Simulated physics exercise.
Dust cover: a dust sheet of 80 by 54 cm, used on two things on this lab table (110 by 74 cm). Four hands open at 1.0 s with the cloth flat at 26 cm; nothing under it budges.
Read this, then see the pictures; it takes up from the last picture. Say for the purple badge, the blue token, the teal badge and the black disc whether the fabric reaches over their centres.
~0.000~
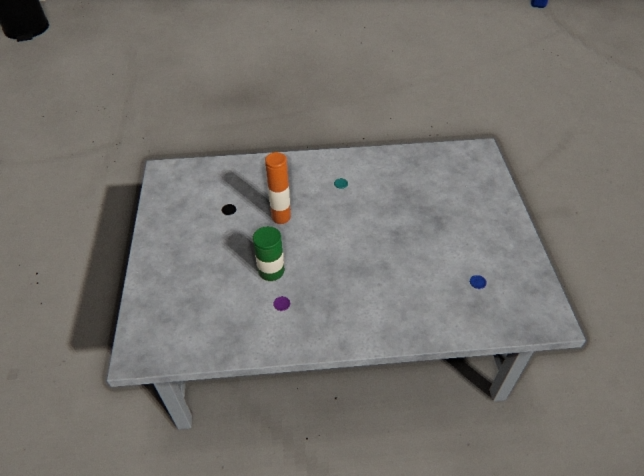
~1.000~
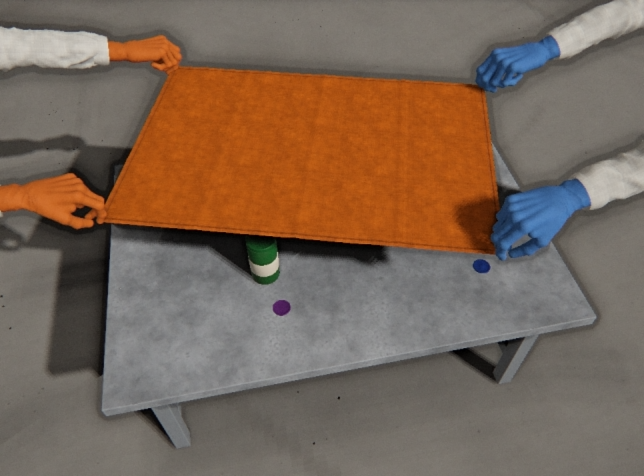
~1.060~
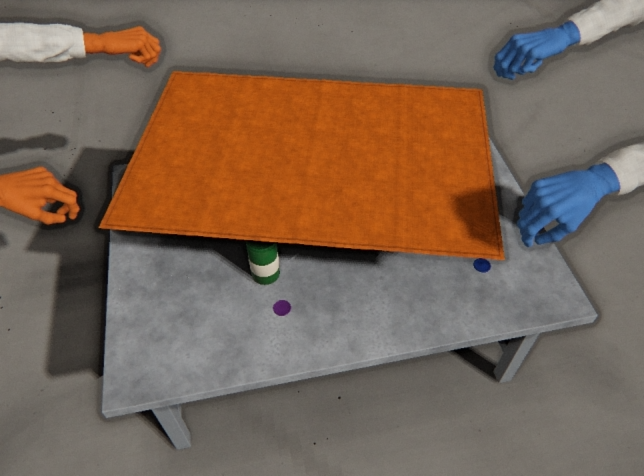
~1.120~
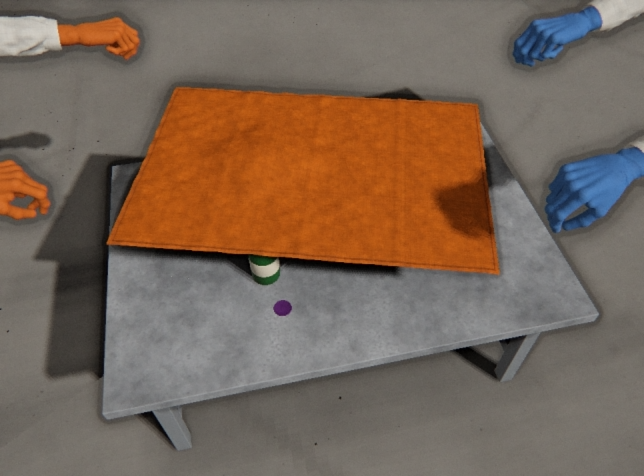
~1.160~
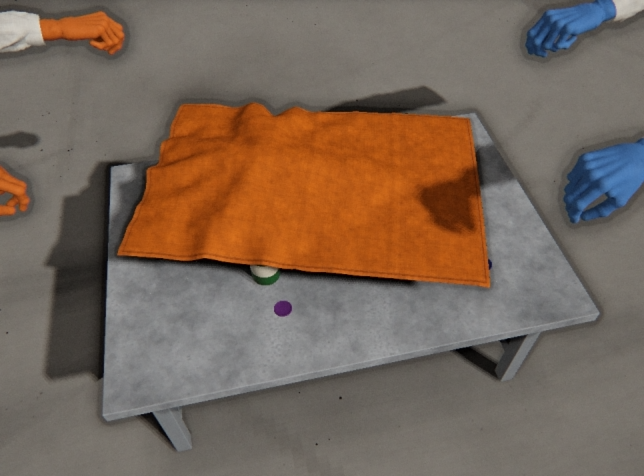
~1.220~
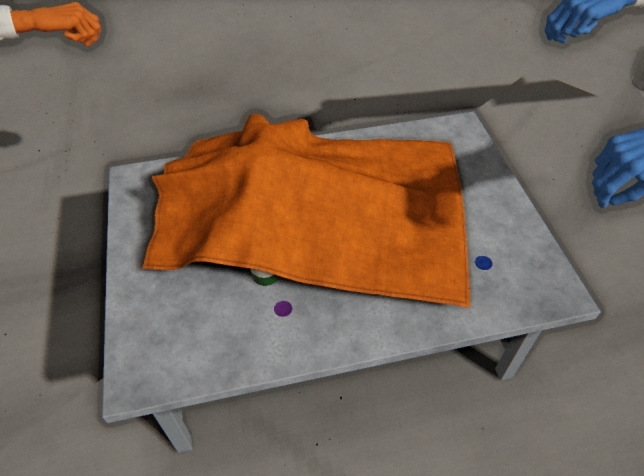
Result: Purple badge still shows, blue token stays uncovered, teal badge gets covered, black disc ends under the cloth.
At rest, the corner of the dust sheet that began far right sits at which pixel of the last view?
It settles at roughly (421, 153).
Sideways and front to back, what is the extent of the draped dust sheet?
About 68 cm by 60 cm.
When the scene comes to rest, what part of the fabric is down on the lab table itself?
I'd say close to 35 in a hundred.
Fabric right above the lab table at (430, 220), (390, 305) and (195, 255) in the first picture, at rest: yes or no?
First spot shrouded, second shrouded, third clear.
After 1.4 s, 35 % of it is down, spanning 68 by 60 cm, above black disc, teal badge.
After 1.6 s, 35 % of it is down, spanning 69 by 61 cm, above black disc, teal badge.
After 1.7 s, 35 % of it is down, spanning 69 by 61 cm, above black disc, teal badge.
After 1.9 s, 35 % of it is down, spanning 69 by 61 cm, above black disc, teal badge.
After 2.7 s, 35 % of it is down, spanning 69 by 61 cm, above black disc, teal badge.
